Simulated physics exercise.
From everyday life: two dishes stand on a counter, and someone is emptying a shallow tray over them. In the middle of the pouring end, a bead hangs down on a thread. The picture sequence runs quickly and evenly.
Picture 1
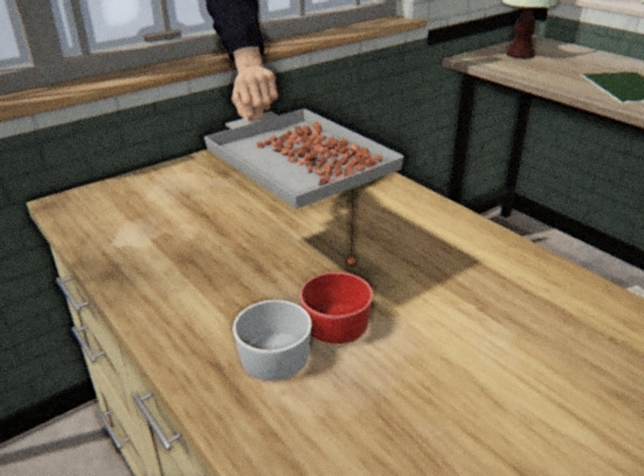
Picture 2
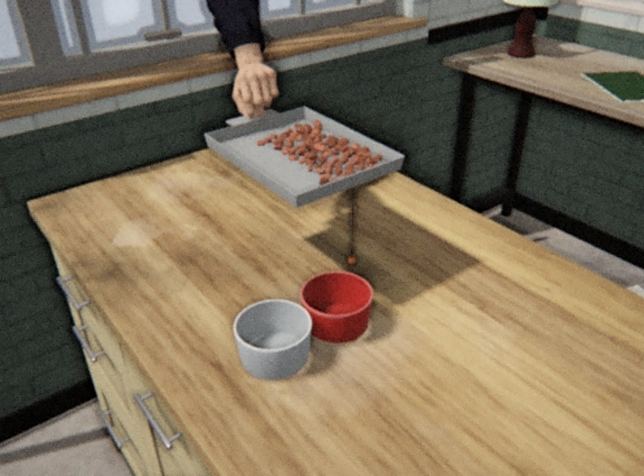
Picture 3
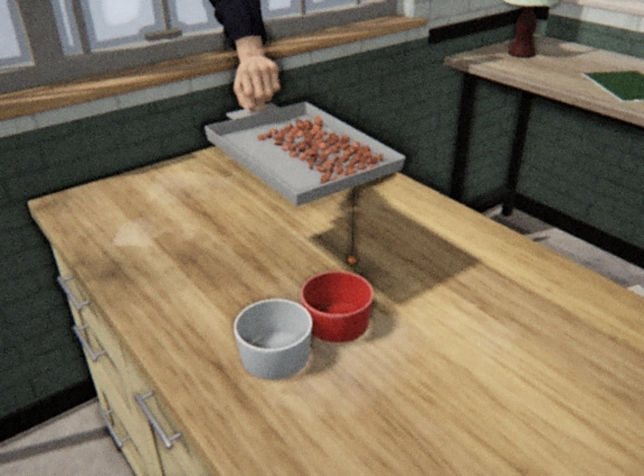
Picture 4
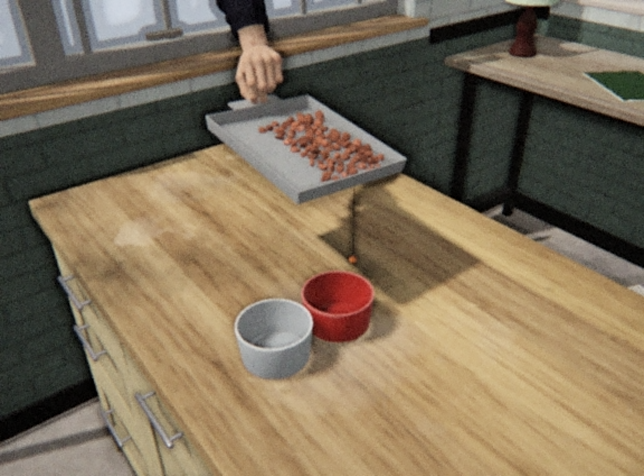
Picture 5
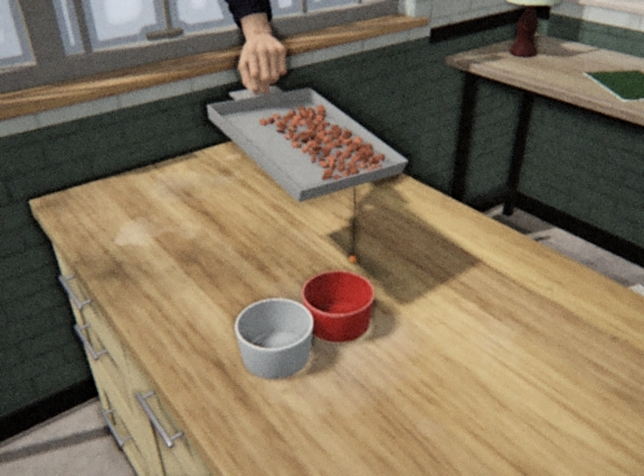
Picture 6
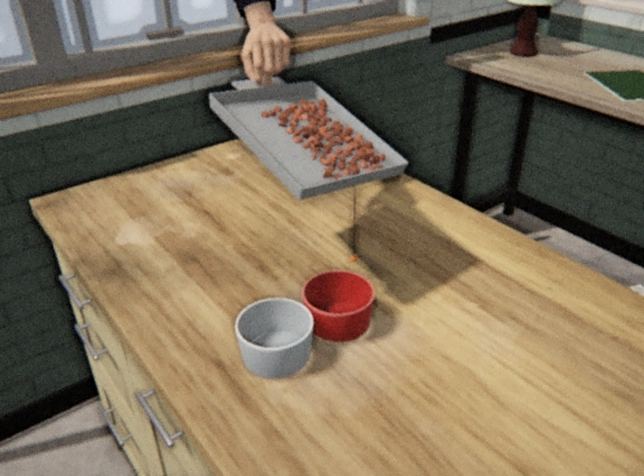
A hand holds a gray tray of reddish chunks above two dishes, tilting it slightly.
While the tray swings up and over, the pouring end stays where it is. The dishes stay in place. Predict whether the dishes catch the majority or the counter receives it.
The counter receives the majority.
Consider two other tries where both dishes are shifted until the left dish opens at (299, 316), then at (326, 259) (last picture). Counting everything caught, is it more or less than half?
In the first position a minority, in the second a minority.
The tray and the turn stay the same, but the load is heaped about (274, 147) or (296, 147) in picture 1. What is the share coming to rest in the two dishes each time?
0 per cent for the first try, 0 per cent for the second.
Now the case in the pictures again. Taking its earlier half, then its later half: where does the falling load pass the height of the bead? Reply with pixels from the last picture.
Close to (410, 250), then close to (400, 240).
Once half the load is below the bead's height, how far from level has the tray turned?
Somewhere around 100 degrees.
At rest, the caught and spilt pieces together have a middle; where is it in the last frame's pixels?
Near (417, 289), more or less.
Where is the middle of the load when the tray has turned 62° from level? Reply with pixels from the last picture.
I'd mark it close to (365, 131).
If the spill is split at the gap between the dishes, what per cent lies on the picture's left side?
My estimate is some 0 per cent.
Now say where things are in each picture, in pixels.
The first picture shows corners of the pouring end at (296, 195) and (401, 156), level; middle of the load at (322, 152), bits of crushed brick; left dish at (295, 359); right dish at (359, 325); bead on its thread at (352, 261).
The second picture shows corners of the pouring end at (296, 194) and (401, 156), level; middle of the load at (322, 150).
The third picture shows corners of the pouring end at (297, 192) and (402, 157), tipped barely, lowest at the right corner; middle of the load at (323, 148).
The fourth picture shows corners of the pouring end at (299, 191) and (404, 158), tipped a little, lowest at the right corner; middle of the load at (325, 144).
The fifth picture shows corners of the pouring end at (301, 189) and (405, 160), tipped a little, lowest at the right corner; middle of the load at (326, 141).
The sixth picture shows corners of the pouring end at (303, 187) and (406, 162), tipped clearly, lowest at the right corner; middle of the load at (328, 138); left dish at (297, 357); right dish at (361, 323).
Soon, tray tipped steeply; all on the tray.
A while on, tray tipped past a quarter turn; a small part on the tray; about two thirds outside both; about a quarter in the air.
Towards the end, tray tipped past a quarter turn; all outside both.
Finally, tray tipped past a quarter turn; none in the left dish; none in the right dish; all outside both.
